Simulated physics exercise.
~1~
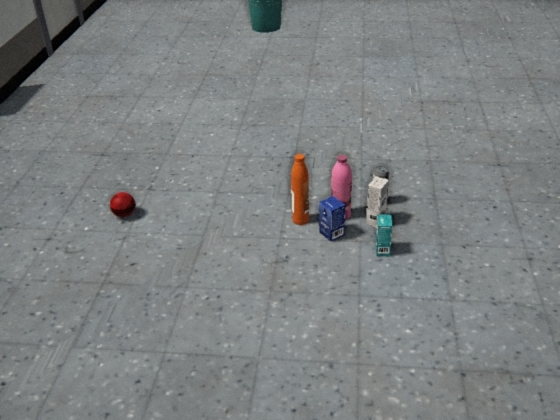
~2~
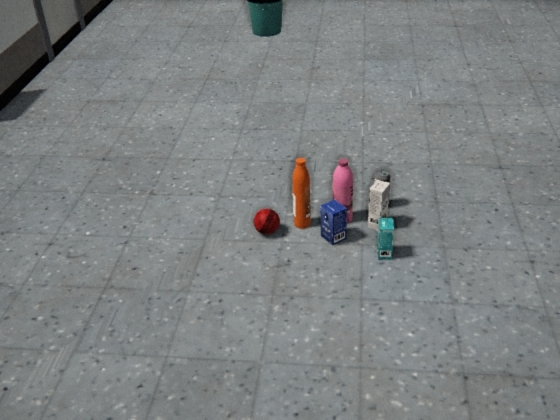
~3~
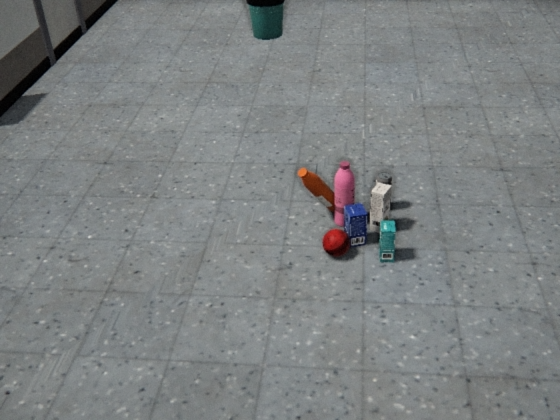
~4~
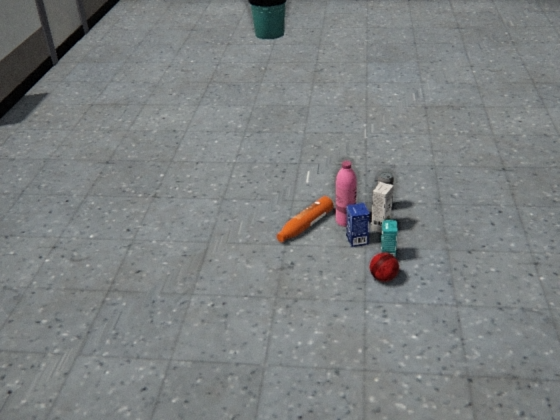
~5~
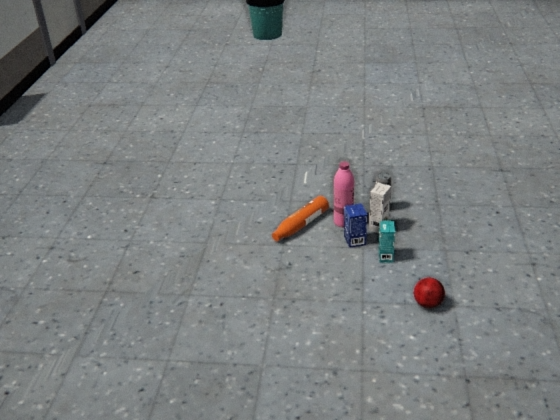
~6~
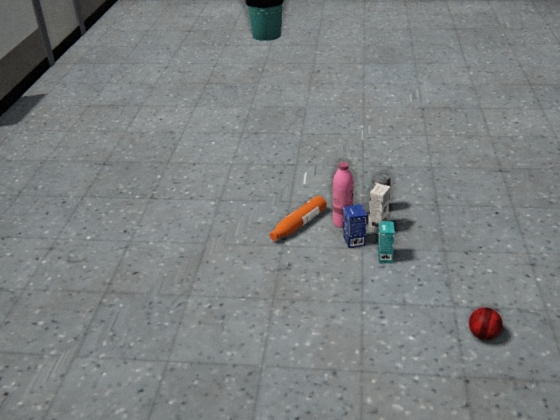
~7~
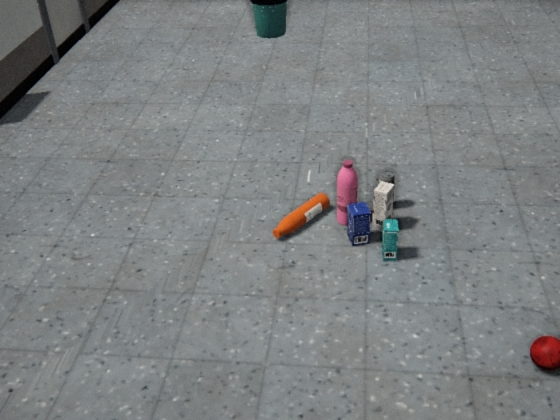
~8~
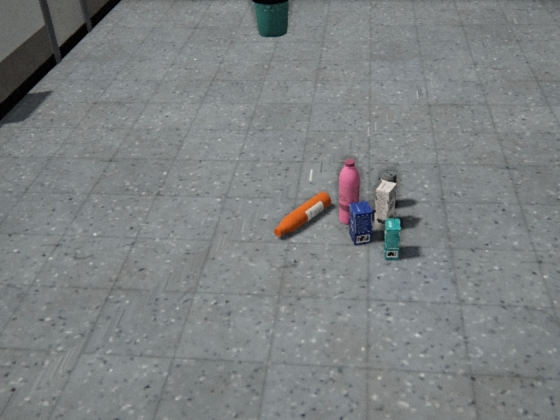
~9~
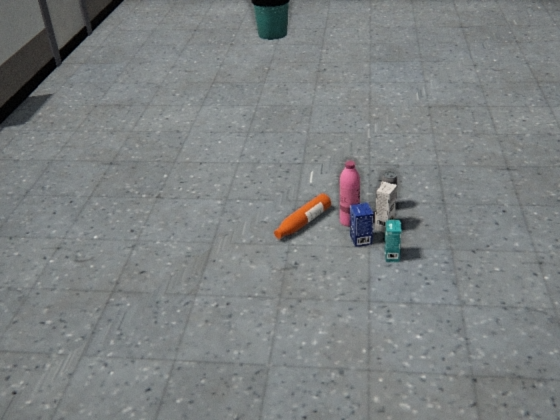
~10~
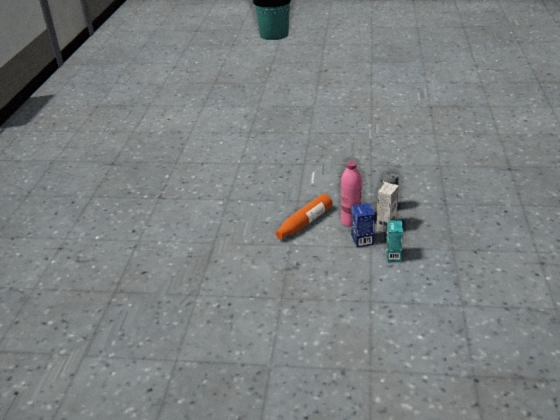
On a grey tiled floor, a red ball rolls in from the left, knocks over an orange bottle, nudges a blue carton and exits right.
